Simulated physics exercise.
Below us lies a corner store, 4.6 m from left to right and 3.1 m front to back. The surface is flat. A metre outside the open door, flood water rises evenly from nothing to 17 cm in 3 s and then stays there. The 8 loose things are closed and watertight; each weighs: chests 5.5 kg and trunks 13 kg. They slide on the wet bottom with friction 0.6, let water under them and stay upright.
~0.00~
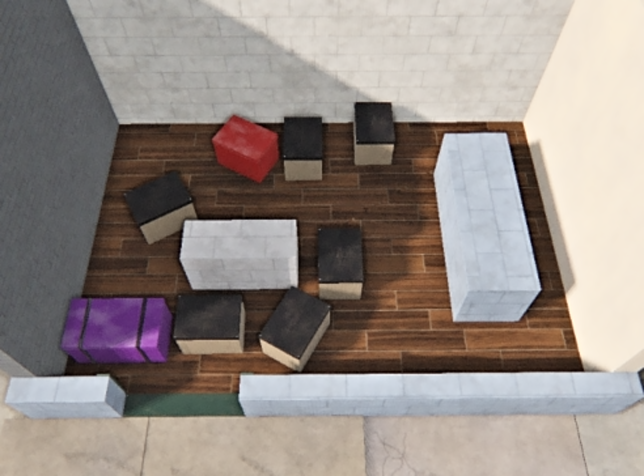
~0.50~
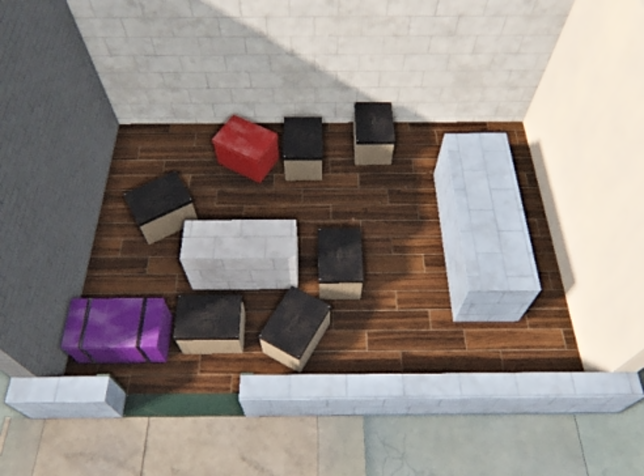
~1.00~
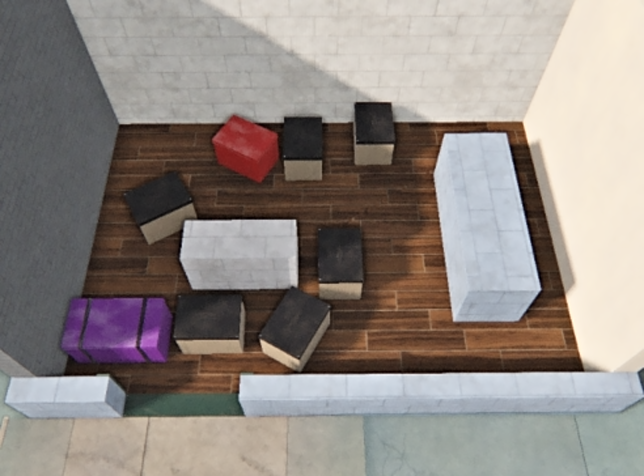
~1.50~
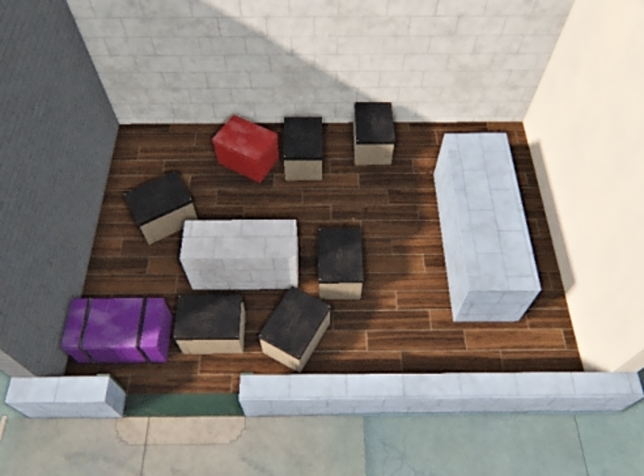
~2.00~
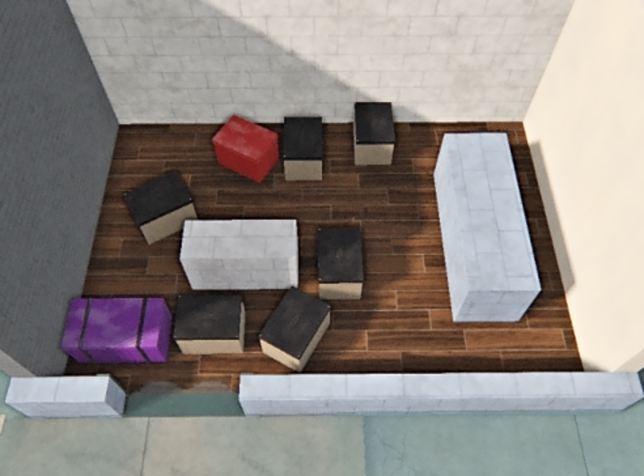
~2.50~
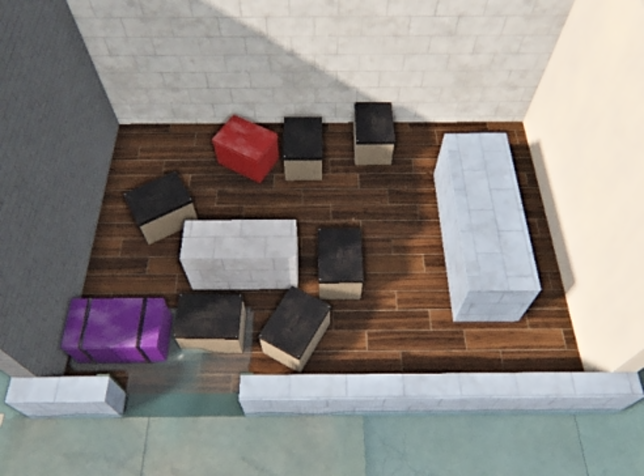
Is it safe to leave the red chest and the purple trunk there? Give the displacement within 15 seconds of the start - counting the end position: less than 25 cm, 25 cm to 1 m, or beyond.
Red chest gets carried off; purple trunk gets carried off.
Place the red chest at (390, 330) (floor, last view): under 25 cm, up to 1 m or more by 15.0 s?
It ends far away.
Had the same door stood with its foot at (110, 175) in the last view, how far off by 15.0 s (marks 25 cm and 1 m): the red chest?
Then the red chest gets carried off.
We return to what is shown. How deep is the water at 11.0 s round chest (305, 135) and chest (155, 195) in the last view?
Roughly 7 and 8 cm.
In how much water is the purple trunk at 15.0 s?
Roughly 7 cm.
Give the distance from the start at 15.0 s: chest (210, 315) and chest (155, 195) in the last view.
In turn: 300 cm, 300 cm.
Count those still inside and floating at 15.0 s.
At that moment 8.
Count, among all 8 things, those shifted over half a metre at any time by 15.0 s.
I count 8.
After 3.5 s the red chest is near (245, 137), 0.0 m from its start, aground; the purple trunk is near (109, 311), 0.1 m from its start, aground; 1 afloat.
After 6.8 s the red chest is near (251, 137), 0.1 m from its start, aground; the purple trunk is near (149, 154), 1.8 m from its start, afloat; 3 afloat.
After 11.0 s the red chest is near (415, 269), 2.3 m from its start, afloat; the purple trunk is near (271, 209), 1.7 m from its start, aground; 7 afloat.
After 15.0 s the red chest is near (381, 232), 1.8 m from its start, afloat; the purple trunk is near (192, 173), 1.6 m from its start, afloat; 8 afloat.
